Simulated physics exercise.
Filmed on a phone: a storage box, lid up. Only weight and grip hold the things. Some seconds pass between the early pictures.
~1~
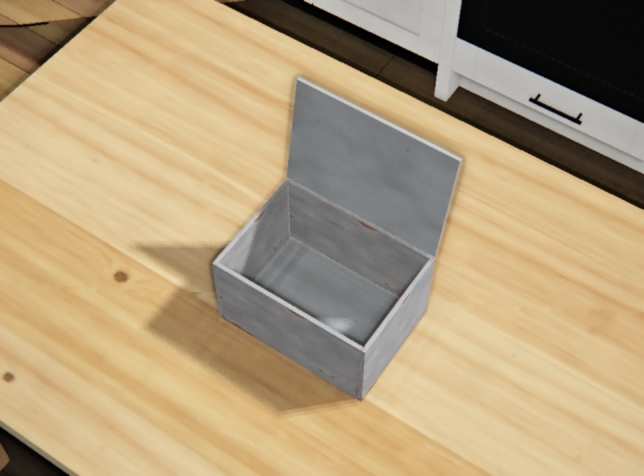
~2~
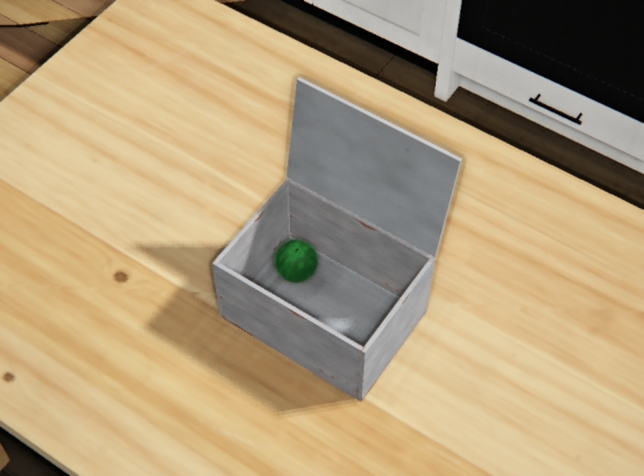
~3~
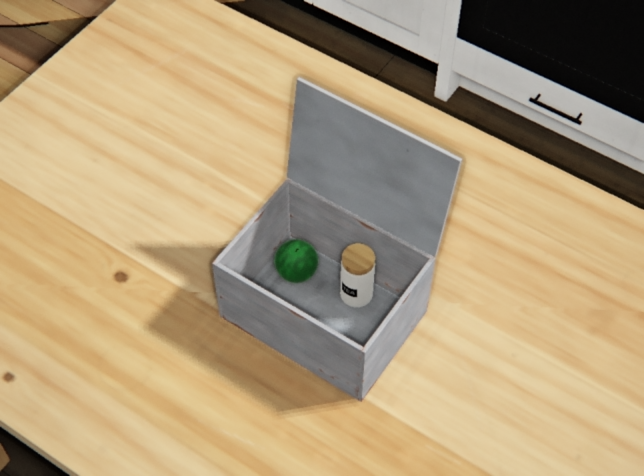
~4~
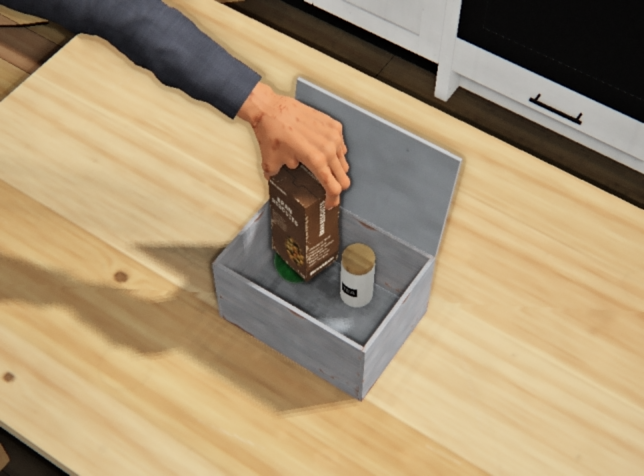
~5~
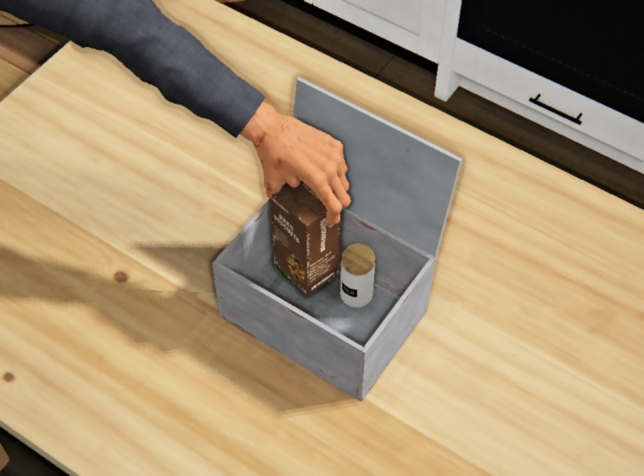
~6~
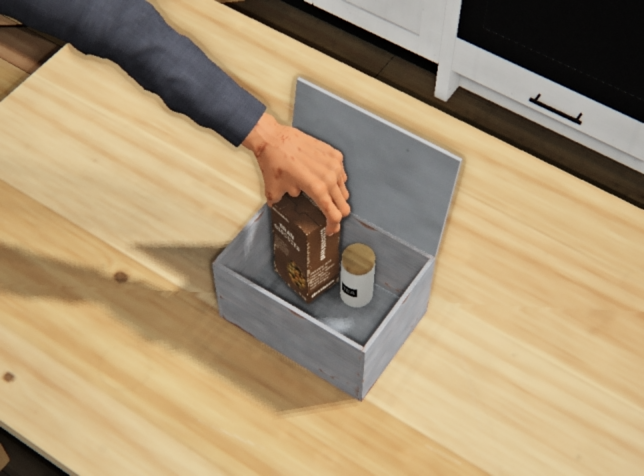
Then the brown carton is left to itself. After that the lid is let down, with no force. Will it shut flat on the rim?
As it turns out, it shuts flat.
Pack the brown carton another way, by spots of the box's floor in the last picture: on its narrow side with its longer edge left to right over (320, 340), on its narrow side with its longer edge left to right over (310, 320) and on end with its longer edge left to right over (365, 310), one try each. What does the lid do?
First, it closes; second, it sits on the rim; third, it will not close.
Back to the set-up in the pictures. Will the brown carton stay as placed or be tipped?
It ends up tilted.
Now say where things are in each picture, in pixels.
In the first frame, the last thing is not in view yet.
In the second frame, the last thing is not in view yet; green apple (296, 261).
In the third frame, the last thing is not in view yet; green apple (296, 261).
In the fourth frame, still above its spot; brown carton (305, 218).
In the fifth frame, still above its spot; brown carton (306, 234).
In the sixth frame, put in, still held; brown carton (306, 243).
Then, 0.70 s past the last view, brown carton on its side near (332, 312); white shaker rocked 4° from its first pose; green apple displaced a little.
Then, 1.70 s past the last view, lid 45° above the rim; brown carton on its side near (332, 312); green apple displaced a little.
Finally, lid shut; down or leaning hard in the box, brown carton; the other 2 still in place. Final places as the last picture's camera would see them, brown carton near (332, 312).
